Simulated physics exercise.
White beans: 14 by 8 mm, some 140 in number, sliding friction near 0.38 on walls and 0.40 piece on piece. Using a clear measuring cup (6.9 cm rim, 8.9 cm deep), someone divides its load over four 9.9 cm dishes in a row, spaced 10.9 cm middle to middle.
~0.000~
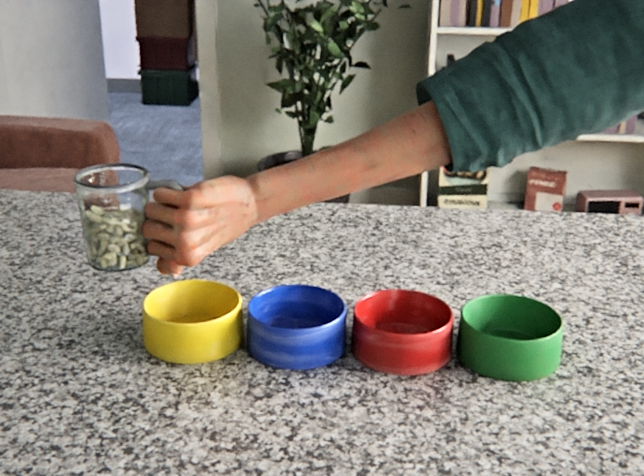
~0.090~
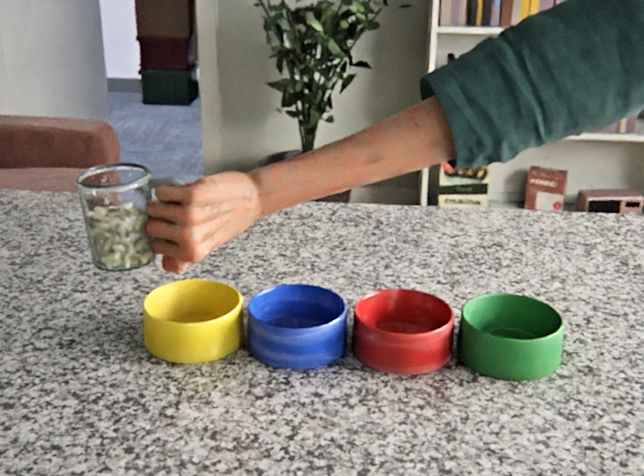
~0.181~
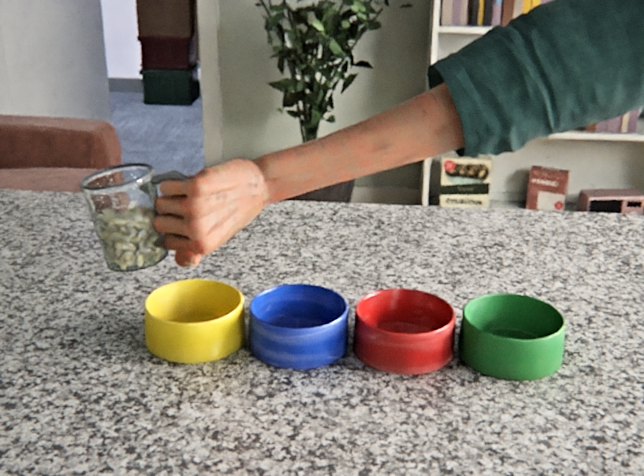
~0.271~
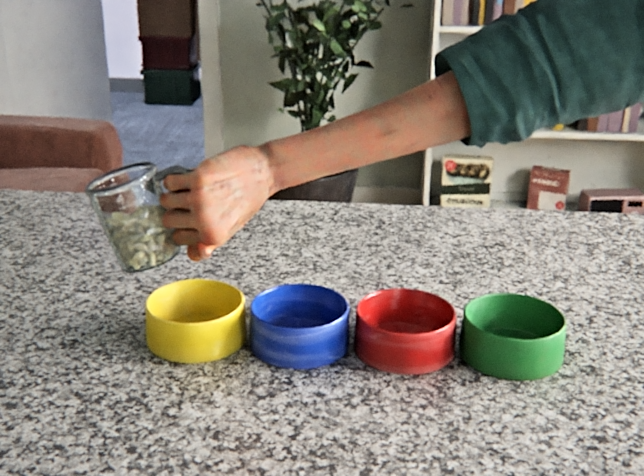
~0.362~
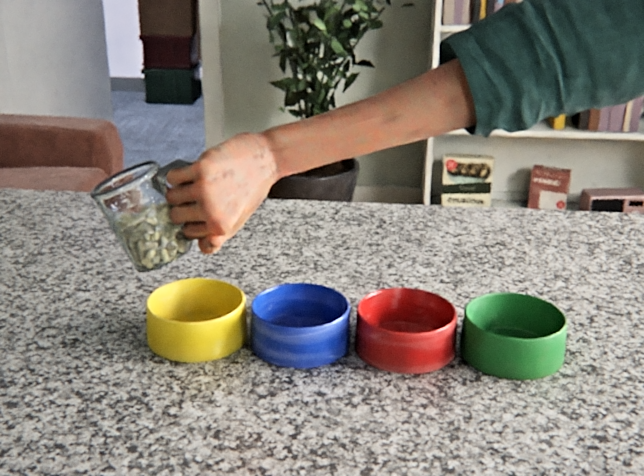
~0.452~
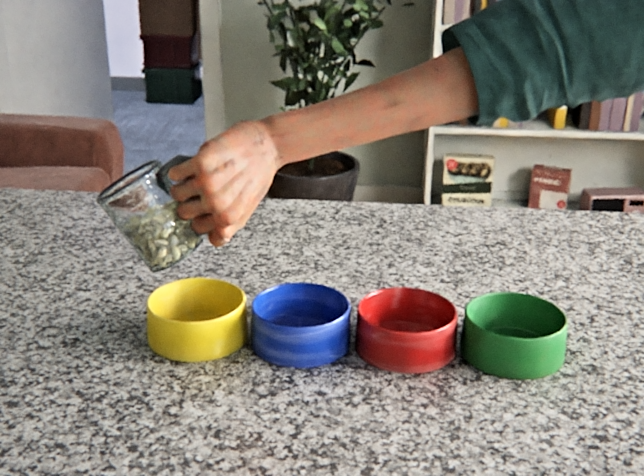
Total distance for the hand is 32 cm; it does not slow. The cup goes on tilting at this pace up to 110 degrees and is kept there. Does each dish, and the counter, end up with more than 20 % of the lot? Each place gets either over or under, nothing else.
Here is the list: Red under, blue under, green under, yellow over, counter under.
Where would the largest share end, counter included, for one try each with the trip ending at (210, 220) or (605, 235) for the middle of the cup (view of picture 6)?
On the first run most goes to yellow, and on the second to yellow.
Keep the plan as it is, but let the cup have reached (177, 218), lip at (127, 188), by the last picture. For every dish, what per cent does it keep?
In the end red holds 100, blue holds 0, green holds 0, yellow holds 0.
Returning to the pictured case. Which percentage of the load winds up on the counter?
Estimate: Close to 5 %.
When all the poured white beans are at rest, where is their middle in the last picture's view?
I'd say roughly (210, 324).
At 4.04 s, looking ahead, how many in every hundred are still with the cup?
Approx. 0 % - an estimate.
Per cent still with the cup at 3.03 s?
Around 0 per cent of the load.
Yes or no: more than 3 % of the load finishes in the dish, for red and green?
Red: False; green: False.
After 2.00 s, tilt 110 degrees; cup holds 25 %, yellow 75 %.
After 3.03 s, tilt 110 degrees; cup holds 0 %, blue 10 %, yellow 85 %.
After 4.04 s, tilt 110 degrees; cup holds 0 %, blue 10 %, yellow 85 %.
At rest (4.3 s), red 0 %, blue 10 %, green 0 %, yellow 85 %, counter 5 %.
